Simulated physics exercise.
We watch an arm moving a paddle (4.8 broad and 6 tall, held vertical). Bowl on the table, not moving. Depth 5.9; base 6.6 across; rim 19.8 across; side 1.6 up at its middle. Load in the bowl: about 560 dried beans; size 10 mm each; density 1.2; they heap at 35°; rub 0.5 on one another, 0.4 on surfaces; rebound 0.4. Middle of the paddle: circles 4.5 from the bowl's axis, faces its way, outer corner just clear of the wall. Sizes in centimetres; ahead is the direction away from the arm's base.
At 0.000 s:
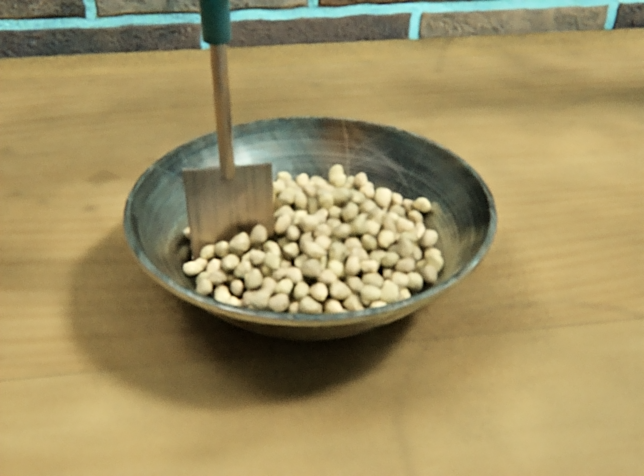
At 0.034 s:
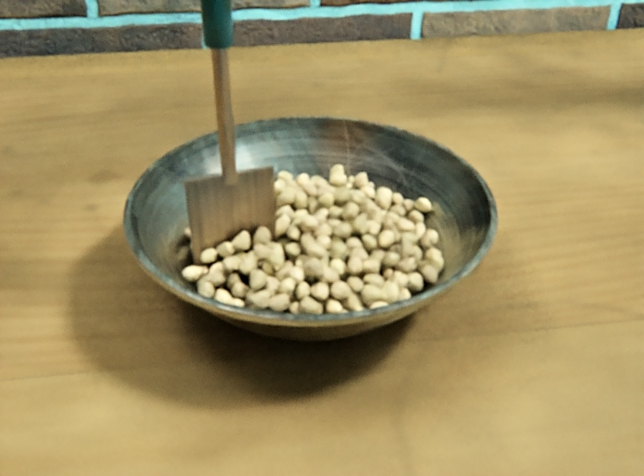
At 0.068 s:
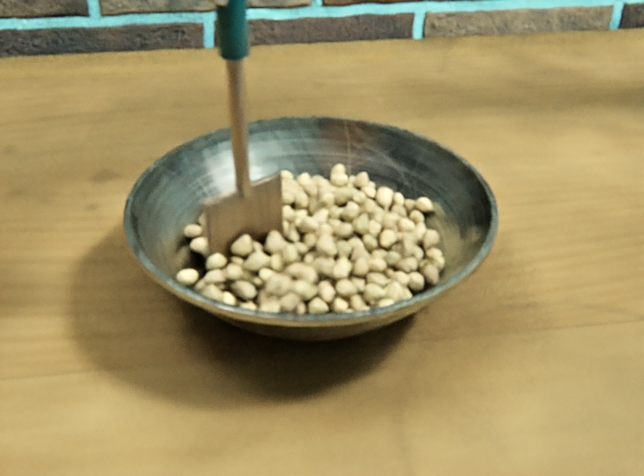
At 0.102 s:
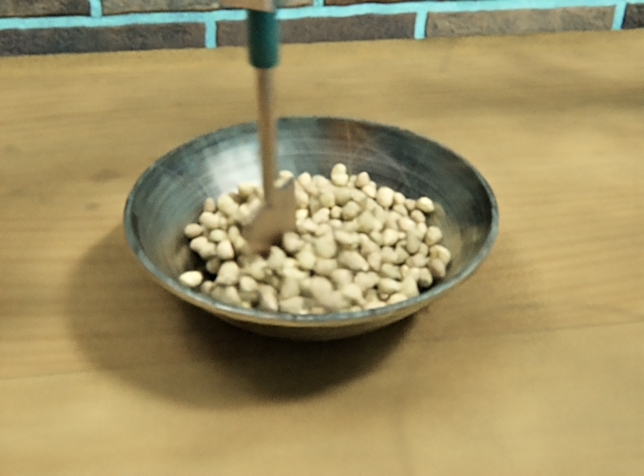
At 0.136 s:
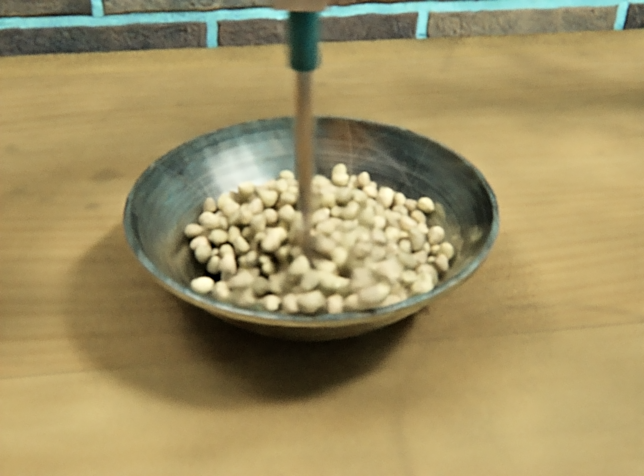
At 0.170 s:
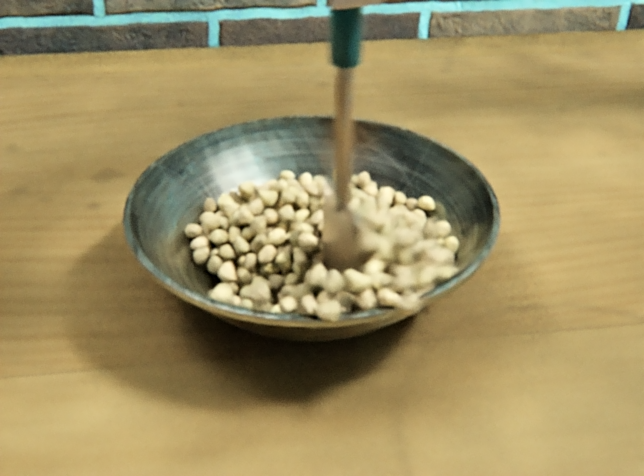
The video shows a dark bowl of pale dried beans on a wooden table as an upright paddle with a green handle starts at the left, then sweeps rightward through the beans, turning edge-on and pushing them toward the right side.
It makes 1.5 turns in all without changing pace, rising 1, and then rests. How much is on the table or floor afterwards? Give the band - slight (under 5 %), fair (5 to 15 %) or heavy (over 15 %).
Band: Heavy.
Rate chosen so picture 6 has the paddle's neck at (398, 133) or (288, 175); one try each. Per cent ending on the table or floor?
About 45 and 10 %.
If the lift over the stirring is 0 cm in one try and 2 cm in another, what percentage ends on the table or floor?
That gives about 30 per cent and 15 per cent, in order.
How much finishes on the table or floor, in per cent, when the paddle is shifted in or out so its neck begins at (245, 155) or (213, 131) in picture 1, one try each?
Near 15 and 20 in a hundred, one try each.
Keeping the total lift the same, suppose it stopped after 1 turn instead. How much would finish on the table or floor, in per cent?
It would be around 20 per cent.
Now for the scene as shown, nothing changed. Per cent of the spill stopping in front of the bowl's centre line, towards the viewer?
About 40 per cent.
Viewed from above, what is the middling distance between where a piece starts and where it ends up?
Distance: Close to 8 cm.
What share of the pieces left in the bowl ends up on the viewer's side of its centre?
I'd put it near 50 per cent.
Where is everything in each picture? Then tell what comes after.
The paddle neck at (225, 142), 0° round; upper third of the load around (319, 232), from x 190 to 435, top at y 175; 560 in the bowl, in the first picture.
The paddle neck at (227, 148), 10° round; upper third of the load around (316, 233), from x 190 to 435, top at y 175, in the second picture.
The paddle neck at (242, 161), 33° round; upper third of the load around (318, 238), from x 185 to 435, top at y 175, in the third picture.
The paddle neck at (269, 172), 56° round; upper third of the load around (326, 249), from x 190 to 440, top at y 175, in the fourth picture.
The paddle neck at (305, 176), 79° round; upper third of the load around (342, 251), from x 190 to 445, top at y 175, in the fifth picture.
The paddle neck at (343, 172), 103° round; upper third of the load around (369, 246), from x 190 to 450, top at y 175; 559 in the bowl, 1 in flight or on the tool, in the sixth picture.
After 0.42 s, 272° round, highest piece 9 above the table; 495 in the bowl, 42 on the table or floor, 23 in flight or on the tool.
After 0.67 s, 82° round, highest piece 7 above the table; 449 in the bowl, 104 on the table or floor, 7 in flight or on the tool.
After 0.99 s, 180° round, highest piece 6 above the table; 431 in the bowl, 129 on the table or floor.
After 1.69 s, 180° round, highest piece 6 above the table; 431 in the bowl, 129 on the table or floor.
In the end, 431 in the bowl, 129 on the table or floor. That is 23 % on the table or floor.
